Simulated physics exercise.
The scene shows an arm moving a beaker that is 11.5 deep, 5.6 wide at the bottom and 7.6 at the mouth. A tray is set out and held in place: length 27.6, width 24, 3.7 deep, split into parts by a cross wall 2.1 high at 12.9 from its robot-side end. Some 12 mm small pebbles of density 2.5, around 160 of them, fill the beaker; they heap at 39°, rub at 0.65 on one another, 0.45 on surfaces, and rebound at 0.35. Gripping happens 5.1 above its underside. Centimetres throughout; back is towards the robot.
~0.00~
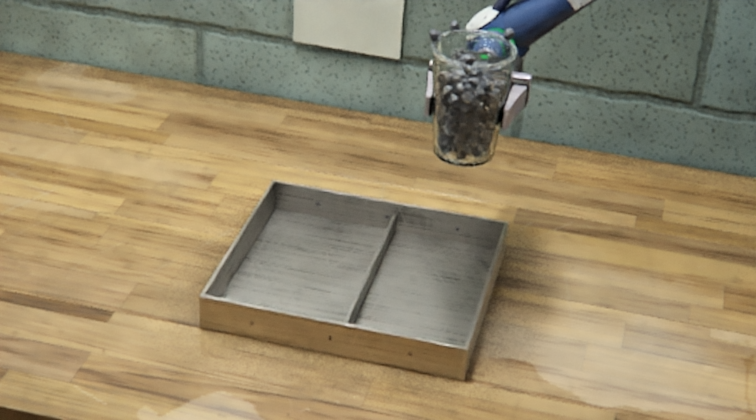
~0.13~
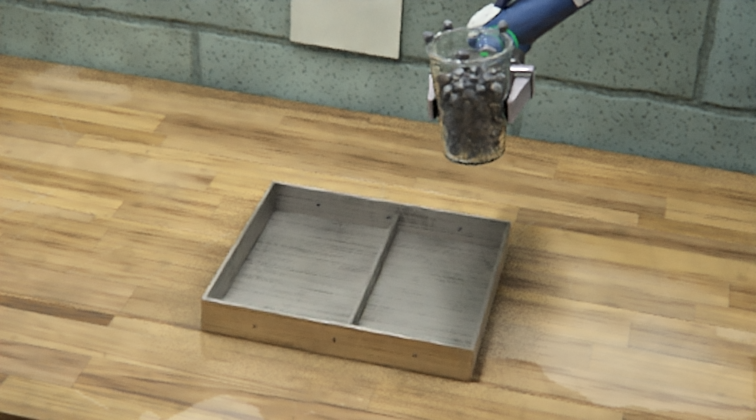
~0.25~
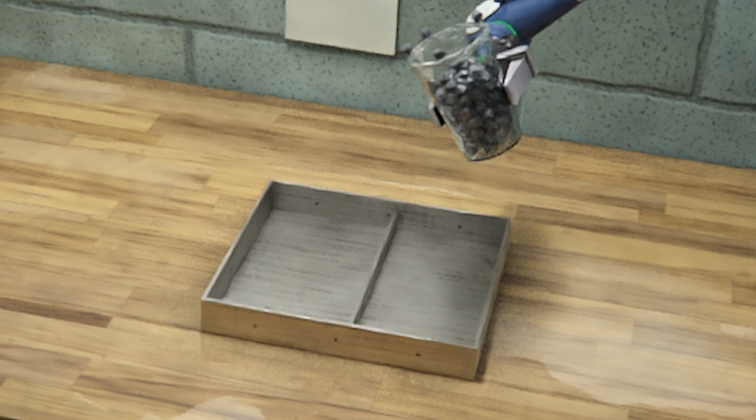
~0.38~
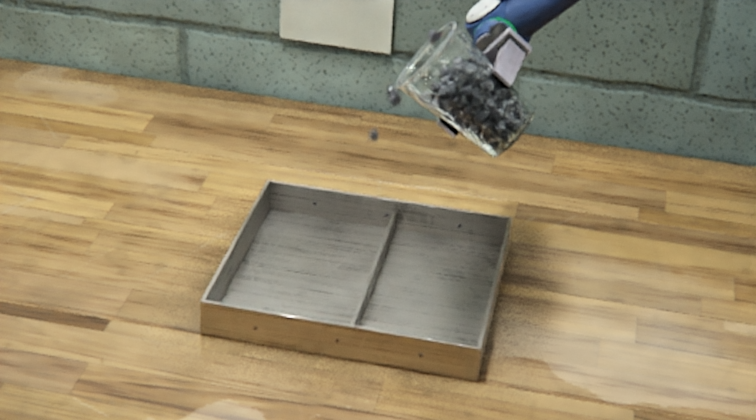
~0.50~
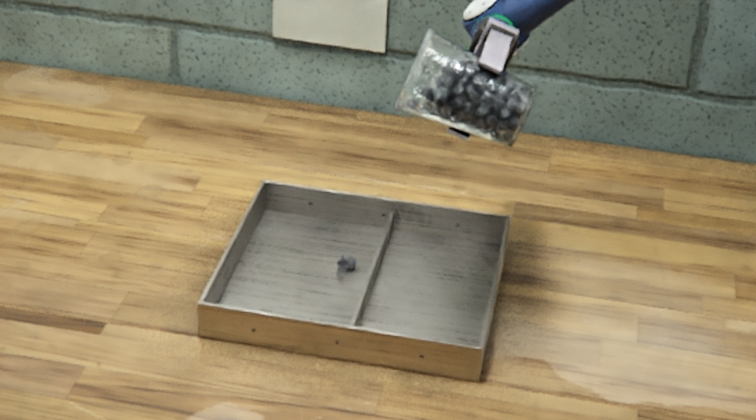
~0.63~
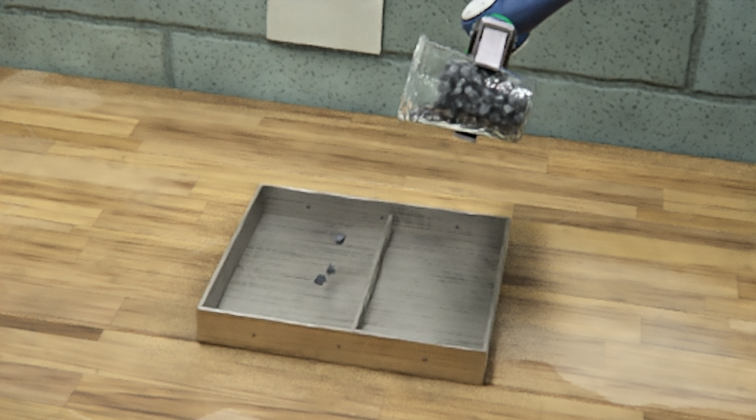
Above a divided tray, a robot arm tilts a beaker leftward, dropping a few dark pieces.
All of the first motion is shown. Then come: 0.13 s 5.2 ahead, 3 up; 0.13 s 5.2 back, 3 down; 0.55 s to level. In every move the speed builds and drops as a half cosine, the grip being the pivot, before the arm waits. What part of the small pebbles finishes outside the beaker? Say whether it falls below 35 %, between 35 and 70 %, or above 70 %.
It falls above 70 %.
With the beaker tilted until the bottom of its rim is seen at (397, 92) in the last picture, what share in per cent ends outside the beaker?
Close to 40 in a hundred.
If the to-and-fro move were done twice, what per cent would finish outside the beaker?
About 95 per cent in that case.
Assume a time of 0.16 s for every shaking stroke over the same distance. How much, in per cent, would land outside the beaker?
In that case around 50 per cent.
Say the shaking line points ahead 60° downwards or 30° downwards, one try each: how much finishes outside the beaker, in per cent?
Near 10 and 20 percent respectively.
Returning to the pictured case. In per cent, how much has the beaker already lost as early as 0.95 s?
By then near 75 % is out.
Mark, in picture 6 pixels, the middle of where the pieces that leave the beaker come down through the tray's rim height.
(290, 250).
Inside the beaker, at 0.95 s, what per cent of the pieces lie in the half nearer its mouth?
Some 95 percent is in that half.
After 0.95 s, tilted 77° forward, highest piece 25 above the table; 39 in the beaker, 9 in the far-side part, 112 in flight or on a rim.
After 1.28 s, tilted 16° forward, highest piece 27 above the table; 121 in the far-side part, 36 in the beaker, 2 in the robot-side part, 1 on the table or floor.
After 1.64 s, level, highest piece 23 above the table; 120 in the far-side part, 36 in the beaker, 3 in the robot-side part, 1 on the table or floor.
After 2.69 s, level, highest piece 23 above the table; 120 in the far-side part, 36 in the beaker, 3 in the robot-side part, 1 on the table or floor.
At rest, 120 in the far-side part, 36 in the beaker, 3 in the robot-side part, 1 on the table or floor. That is 78 % outside the beaker.
